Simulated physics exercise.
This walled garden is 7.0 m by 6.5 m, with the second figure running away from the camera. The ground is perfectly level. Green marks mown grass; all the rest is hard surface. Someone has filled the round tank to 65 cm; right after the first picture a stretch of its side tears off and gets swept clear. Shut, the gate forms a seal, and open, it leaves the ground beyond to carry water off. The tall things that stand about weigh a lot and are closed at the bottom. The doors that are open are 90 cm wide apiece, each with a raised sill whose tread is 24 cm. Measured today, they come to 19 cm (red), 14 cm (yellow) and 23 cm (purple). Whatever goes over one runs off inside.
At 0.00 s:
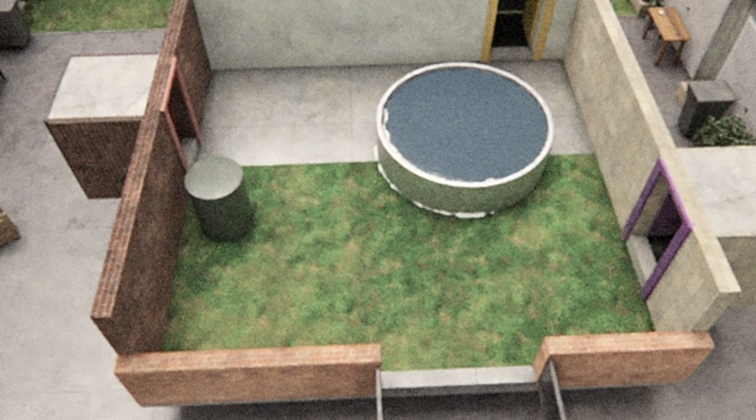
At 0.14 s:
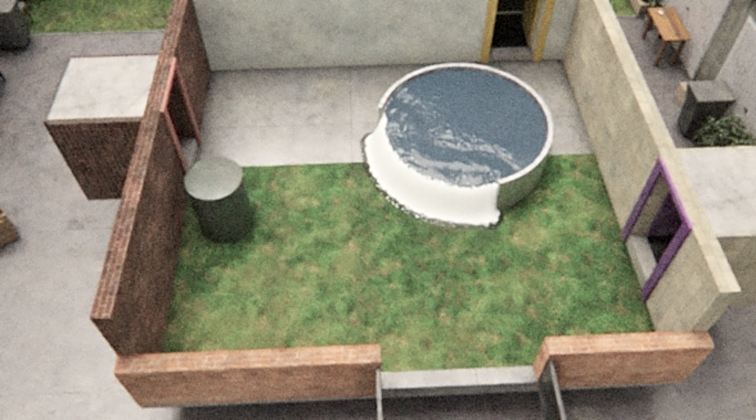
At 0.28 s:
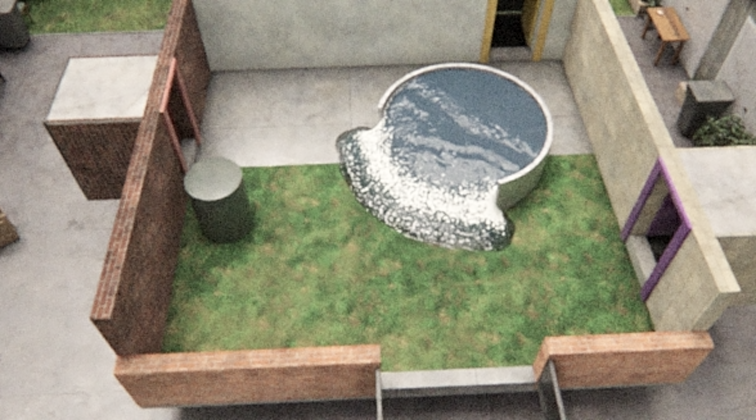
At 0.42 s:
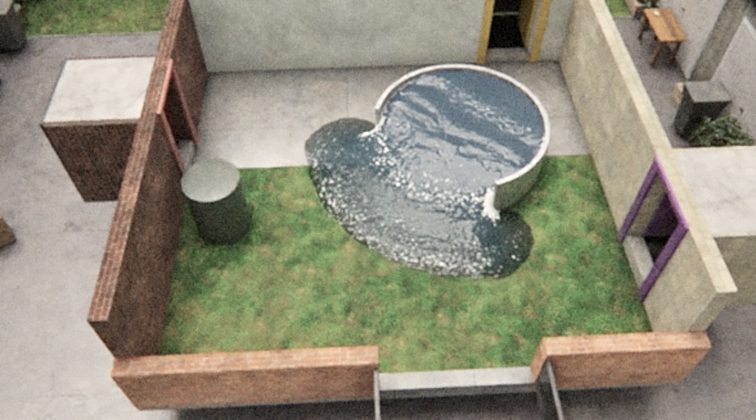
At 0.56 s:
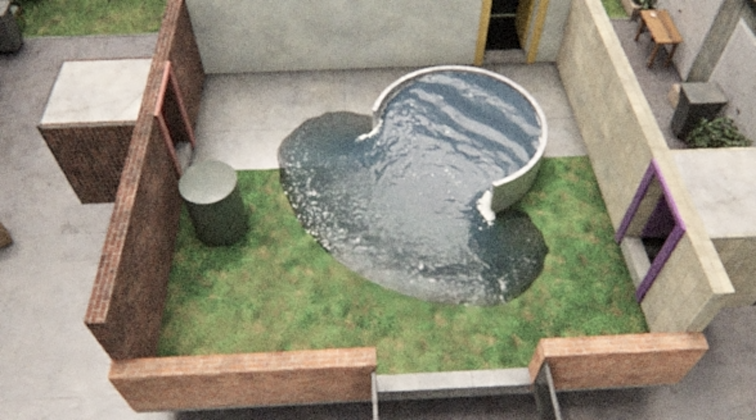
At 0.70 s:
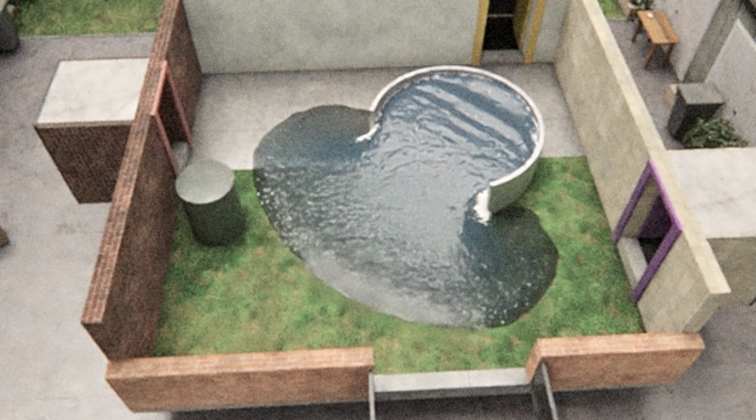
We see a walled garden with a round tank of still water; its near side gives way, and water pours through the gap, spreading in a widening dark pool over the grass and paving toward the front and left.
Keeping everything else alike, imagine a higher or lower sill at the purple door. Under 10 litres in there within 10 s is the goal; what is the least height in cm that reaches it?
Close to 6.5 cm is just enough.
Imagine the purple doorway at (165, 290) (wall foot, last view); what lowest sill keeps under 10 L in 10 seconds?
Minimum: About 21 cm.
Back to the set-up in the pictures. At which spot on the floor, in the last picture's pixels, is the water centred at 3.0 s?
(346, 223) or so.
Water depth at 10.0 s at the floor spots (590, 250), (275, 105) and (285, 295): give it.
Roughly 9, 9 and 6 cm, in turn.
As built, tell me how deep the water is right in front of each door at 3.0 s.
Red 19, yellow 0, purple 0 cm.
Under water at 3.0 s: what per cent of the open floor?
Some 65 per cent is wet.
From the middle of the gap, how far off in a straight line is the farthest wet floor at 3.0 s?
Near 5.0 metres, give or take.
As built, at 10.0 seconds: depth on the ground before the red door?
Lab note: Depth approx. 9.0 cm.
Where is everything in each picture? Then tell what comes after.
In the first picture, the round tank at (464, 123) is whole and still, 65 cm deep; the purple door at (656, 228) is dry.
In the second picture, water pours out at (409, 186) and has run 0.3 m, to (491, 226); about 8 cm deep outside, 65 cm at the back.
In the third picture, the front is at (340, 142), 0.7 m from the gap at (408, 188); 2.3 m2 of floor is wet, 65 cm left at the back.
In the fourth picture, the front is at (310, 145), 1.2 m from the gap at (405, 191); 5.0 m2 of floor is wet, 65 cm left at the back.
In the fifth picture, the gap is at (403, 193), the front 1.6 m out at (284, 147); the back of the round tank holds 65 cm.
In the sixth picture, the gap is at (400, 193), the front 2.0 m out at (259, 178); the back of the round tank holds 64 cm; the purple door at (647, 230), 3.7 m from the gap, is still 1.1 m from the nearest water.
After 1.4 s water covers 55 % of the floor, deepest (24 cm) near (398, 208); it has not reached the purple door.
After 3.0 s water covers 65 % of the floor, deepest (51 cm) near (162, 385); it has not reached the purple door.
After 10.0 s water covers 100 % of the floor, deepest (16 cm) near (549, 74); 9 cm at the purple door, 0 litres in over its 23 cm sill.
At the purple door as built, the water arrived by 3.8 s and peaked near 10 cm at 8.2 s.
Run again over the same 10 s with other heights there, 13 litres in over 6 cm, 8 litres over 7 cm. The limit of 10 litres is kept from about 6.5 cm up.
